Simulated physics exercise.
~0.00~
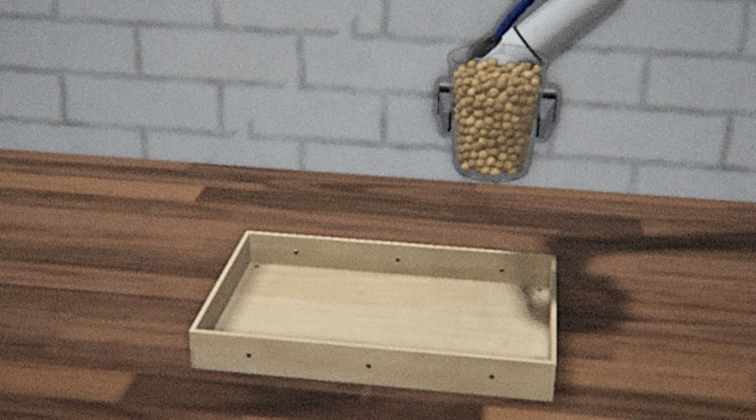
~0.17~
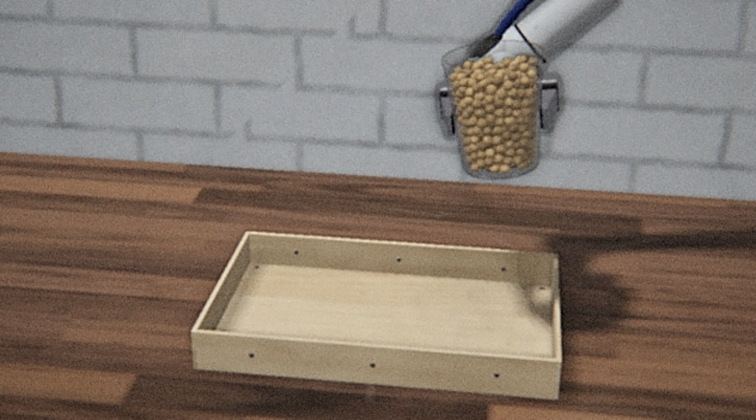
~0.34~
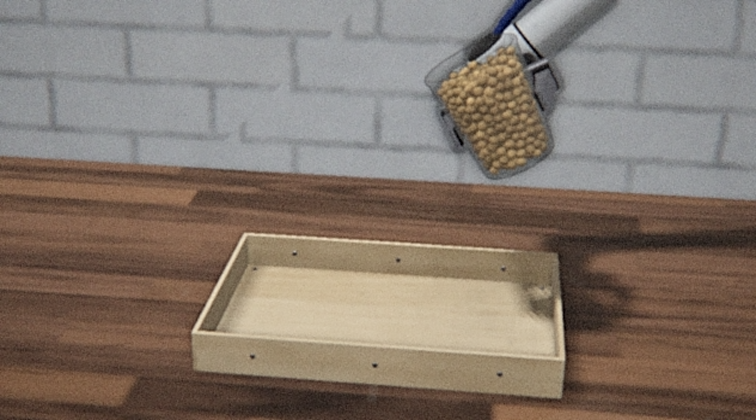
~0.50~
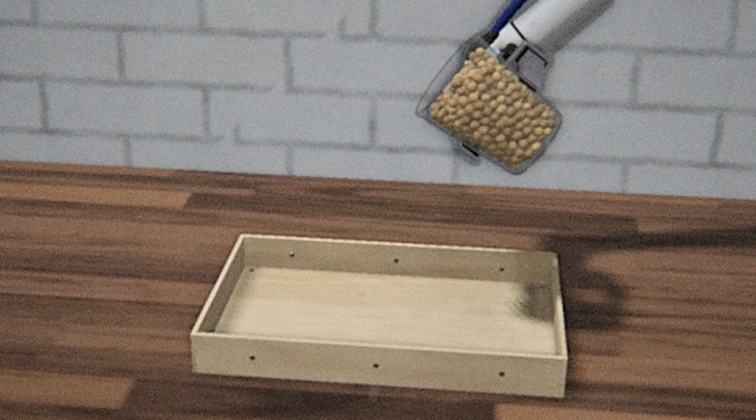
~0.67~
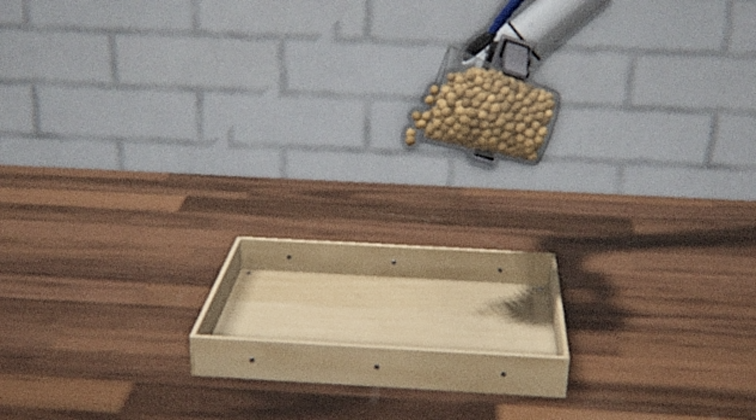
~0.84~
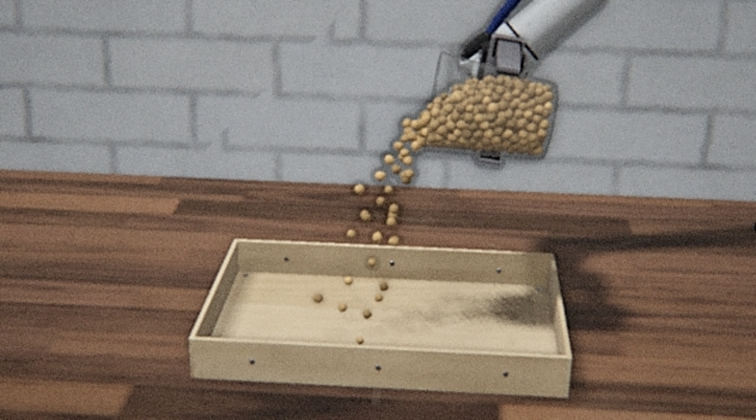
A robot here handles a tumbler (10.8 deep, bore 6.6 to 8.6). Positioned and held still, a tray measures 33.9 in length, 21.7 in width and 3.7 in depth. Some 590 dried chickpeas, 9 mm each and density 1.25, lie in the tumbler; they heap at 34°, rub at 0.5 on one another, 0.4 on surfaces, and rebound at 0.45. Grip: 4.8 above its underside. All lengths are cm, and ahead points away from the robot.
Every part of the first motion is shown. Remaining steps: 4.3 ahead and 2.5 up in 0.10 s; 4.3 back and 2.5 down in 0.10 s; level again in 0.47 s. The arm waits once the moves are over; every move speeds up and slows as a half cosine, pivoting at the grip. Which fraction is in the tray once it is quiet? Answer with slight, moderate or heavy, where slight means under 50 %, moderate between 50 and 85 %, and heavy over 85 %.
Heavy, over 85 %.
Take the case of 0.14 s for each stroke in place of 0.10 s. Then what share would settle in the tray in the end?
I'd expect close to 70 in a hundred.
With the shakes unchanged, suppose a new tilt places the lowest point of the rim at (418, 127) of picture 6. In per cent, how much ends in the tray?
Roughly 75 percent, give or take.
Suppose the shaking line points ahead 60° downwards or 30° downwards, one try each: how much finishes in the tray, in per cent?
I'd say close to 30 percent for the first and close to 50 percent for the second.
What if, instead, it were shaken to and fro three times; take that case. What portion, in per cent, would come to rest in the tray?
About 95 per cent, then.
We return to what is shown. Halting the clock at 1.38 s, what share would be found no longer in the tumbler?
Near 95 per cent.
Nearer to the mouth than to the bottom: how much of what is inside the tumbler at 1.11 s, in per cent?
About 100 percent.
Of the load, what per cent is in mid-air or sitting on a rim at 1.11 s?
Some 87 per cent.
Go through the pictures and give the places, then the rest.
In the first picture, the tumbler middle at (495, 115), level; upper third of the load around (496, 86), from x 460 to 535, top at y 65; 591 in the tumbler.
In the second picture, the tumbler middle at (497, 112), tilted 8° forward; upper third of the load around (498, 83), from x 455 to 535, top at y 60.
In the third picture, the tumbler middle at (496, 111), tilted 28° forward; upper third of the load around (492, 84), from x 440 to 545, top at y 50.
In the fourth picture, the tumbler middle at (494, 111), tilted 54° forward; upper third of the load around (485, 88), from x 435 to 550, top at y 55.
In the fifth picture, the tumbler middle at (492, 112), tilted 74° forward; upper third of the load around (489, 94), from x 410 to 550, top at y 70; 590 in the tumbler, 1 in flight or on a rim.
In the sixth picture, the tumbler middle at (492, 112), tilted 82° forward; upper third of the load around (500, 98), from x 320 to 550, top at y 80; 561 in the tumbler, 8 in the tray, 22 in flight or on a rim.
After 1.11 s, tilted 78° forward, highest piece 22 above the table; 53 in the tray, 25 in the tumbler, 1 on the table or floor, 512 in flight or on a rim.
After 1.38 s, tilted 15° forward, highest piece 24 above the table; 556 in the tray, 19 in the tumbler, 14 on the table or floor, 2 in flight or on a rim.
After 1.71 s, level, highest piece 20 above the table; 557 in the tray, 19 in the tumbler, 15 on the table or floor.
After 2.76 s, level, highest piece 20 above the table; 557 in the tray, 19 in the tumbler, 15 on the table or floor.
In the end, 557 in the tray, 19 in the tumbler, 15 on the table or floor. That is 94 % in the tray.
